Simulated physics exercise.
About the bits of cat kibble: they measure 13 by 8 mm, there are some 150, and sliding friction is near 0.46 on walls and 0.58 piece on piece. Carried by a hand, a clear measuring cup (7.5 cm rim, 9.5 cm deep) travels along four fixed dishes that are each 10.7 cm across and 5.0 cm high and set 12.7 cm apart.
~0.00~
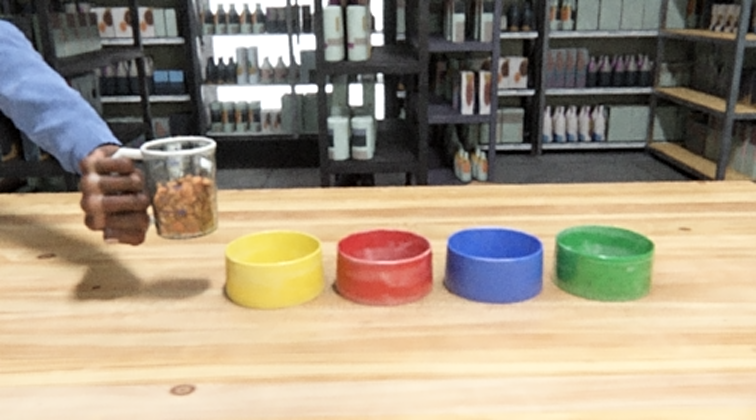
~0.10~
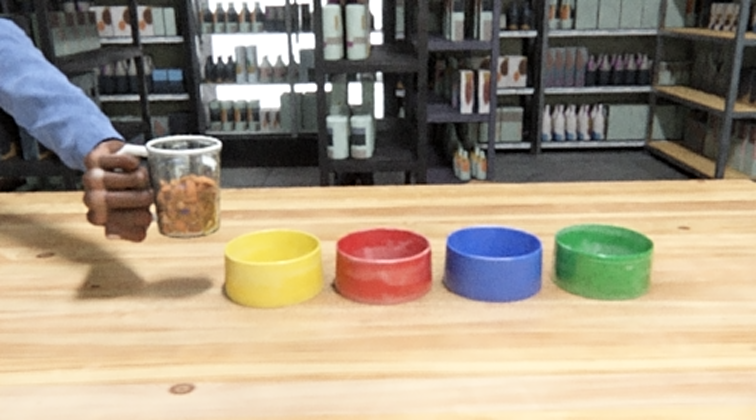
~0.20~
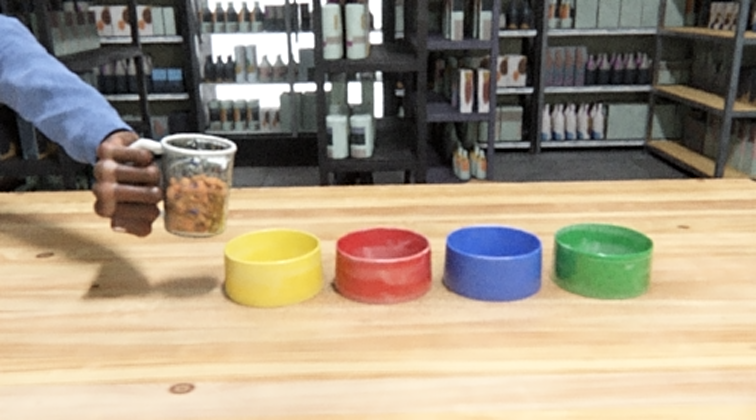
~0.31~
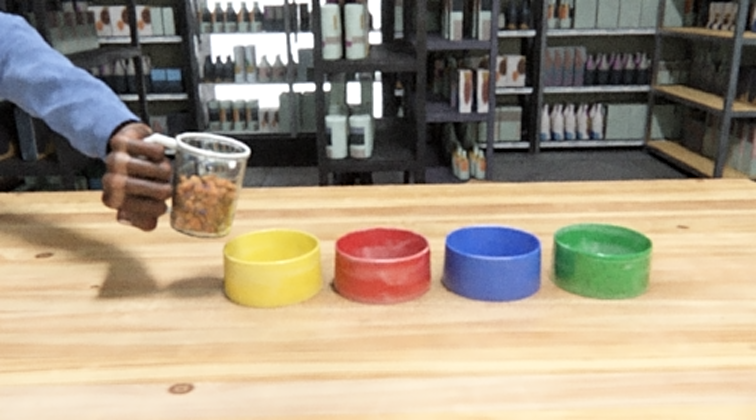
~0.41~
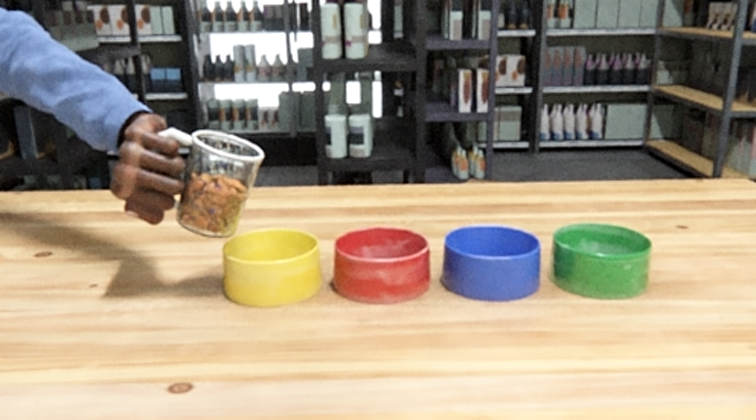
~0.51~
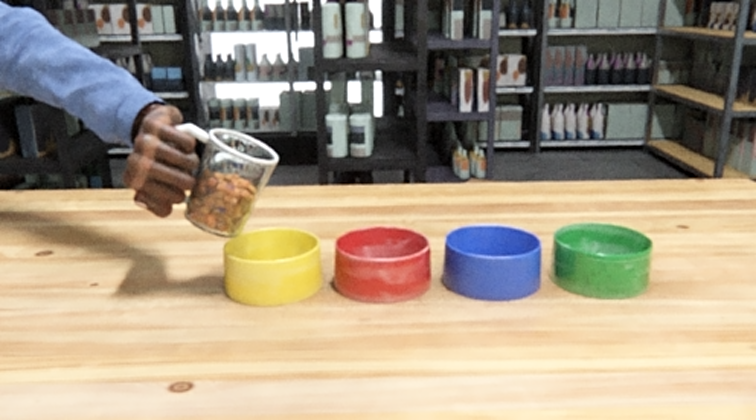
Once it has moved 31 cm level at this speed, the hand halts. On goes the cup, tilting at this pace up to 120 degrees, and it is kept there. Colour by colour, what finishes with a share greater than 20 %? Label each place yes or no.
Red dish: No. Blue dish: Yes. Green dish: No. Yellow dish: No. Counter: Yes.
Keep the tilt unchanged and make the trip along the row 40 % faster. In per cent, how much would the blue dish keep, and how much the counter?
Shares - blue 100, counter 0.
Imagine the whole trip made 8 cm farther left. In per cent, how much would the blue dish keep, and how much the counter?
Shares - blue 0 / counter 0.
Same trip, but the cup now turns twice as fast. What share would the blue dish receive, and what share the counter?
I'd expect blue to end at 0 and the counter at 10.
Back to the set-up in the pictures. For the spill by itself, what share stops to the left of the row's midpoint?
I'd estimate close to 50 in a hundred.
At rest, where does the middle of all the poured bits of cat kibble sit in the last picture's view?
I'd put it at about (478, 273).
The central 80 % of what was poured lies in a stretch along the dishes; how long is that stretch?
I'd estimate close to 12 cm.
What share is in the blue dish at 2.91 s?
60 %.
Then, at 1.52 s, tilt 84 degrees; cup holds 100 %.
After 2.20 s, tilt 120 degrees; cup holds 55 %, red 10 %, blue 10 %.
Then, at 2.91 s, tilt 120 degrees; cup holds 0 %, red 10 %, blue 60 %.
In the end, at 3.2 s, red 10 %, blue 60 %, green 0 %, yellow 0 %, counter 30 %.
